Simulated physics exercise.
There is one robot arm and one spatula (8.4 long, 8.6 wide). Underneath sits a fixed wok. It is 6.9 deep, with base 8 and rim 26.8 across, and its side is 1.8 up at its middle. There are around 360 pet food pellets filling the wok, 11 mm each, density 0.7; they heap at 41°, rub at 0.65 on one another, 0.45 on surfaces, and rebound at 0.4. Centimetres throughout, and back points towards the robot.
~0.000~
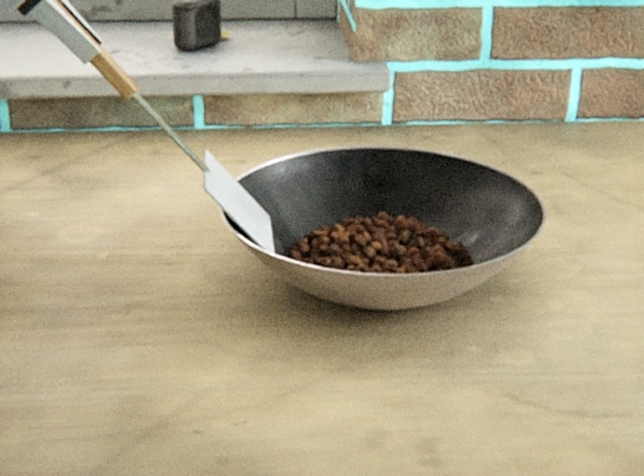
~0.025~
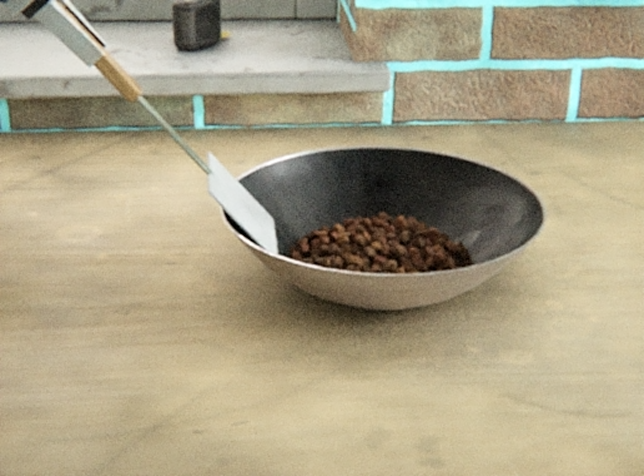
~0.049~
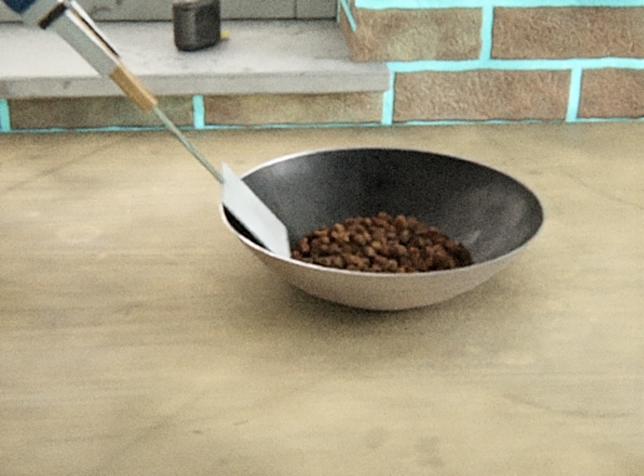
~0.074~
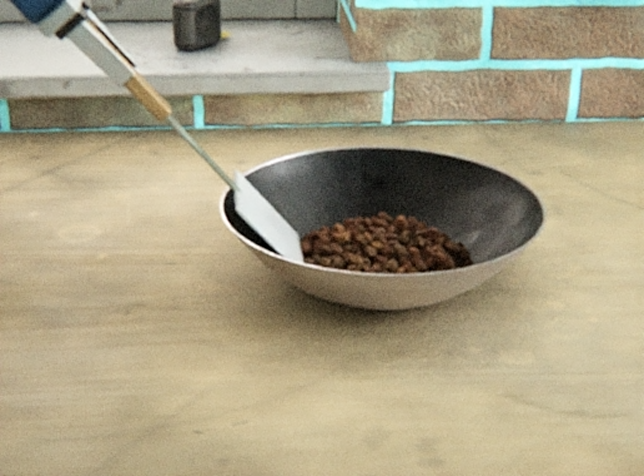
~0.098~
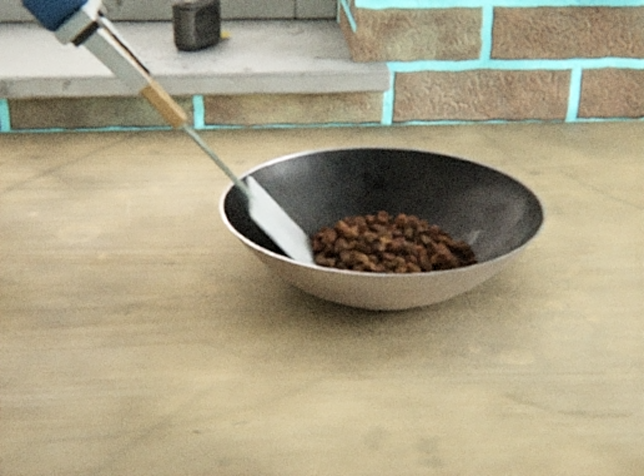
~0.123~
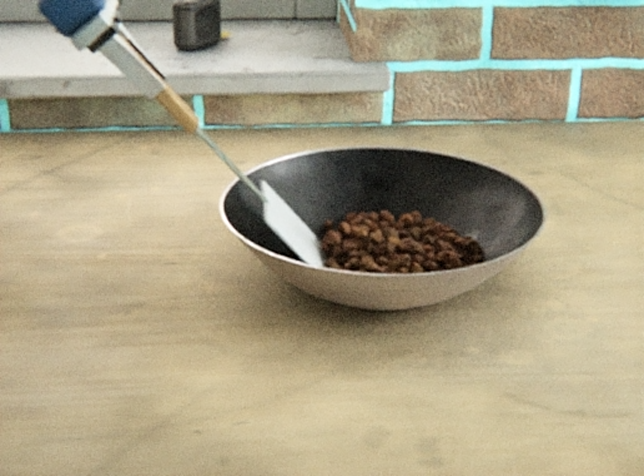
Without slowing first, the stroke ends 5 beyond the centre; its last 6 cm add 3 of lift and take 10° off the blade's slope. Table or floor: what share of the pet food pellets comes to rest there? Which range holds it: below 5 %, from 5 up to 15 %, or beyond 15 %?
The range below 5 %.
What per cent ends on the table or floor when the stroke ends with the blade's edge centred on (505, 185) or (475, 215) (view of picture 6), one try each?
I'd say roughly 35 per cent, then roughly 5 per cent.
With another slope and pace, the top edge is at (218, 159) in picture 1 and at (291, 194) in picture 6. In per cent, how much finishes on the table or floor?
About 0 per cent.
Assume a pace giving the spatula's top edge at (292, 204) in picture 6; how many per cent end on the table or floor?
Share: Roughly 0 %.
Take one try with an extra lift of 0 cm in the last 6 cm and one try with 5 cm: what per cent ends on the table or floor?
Result: Approx. 0 % and 0 %, one try each.
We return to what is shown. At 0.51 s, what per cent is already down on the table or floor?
Around 0 percent.
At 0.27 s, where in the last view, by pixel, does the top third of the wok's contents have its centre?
At about (461, 228).
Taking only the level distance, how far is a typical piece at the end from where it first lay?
I'd estimate close to 5 centimetres.
After 0.20 s, sloping 50°, highest piece 6 above the table; 360 in the wok.
After 0.27 s, sloping 44°, highest piece 6 above the table; 360 in the wok.
After 0.51 s, sloping 40°, highest piece 6 above the table; 360 in the wok.
After 1.56 s, sloping 40°, highest piece 6 above the table; 360 in the wok.
At rest, 360 in the wok. That is 0 % on the table or floor.
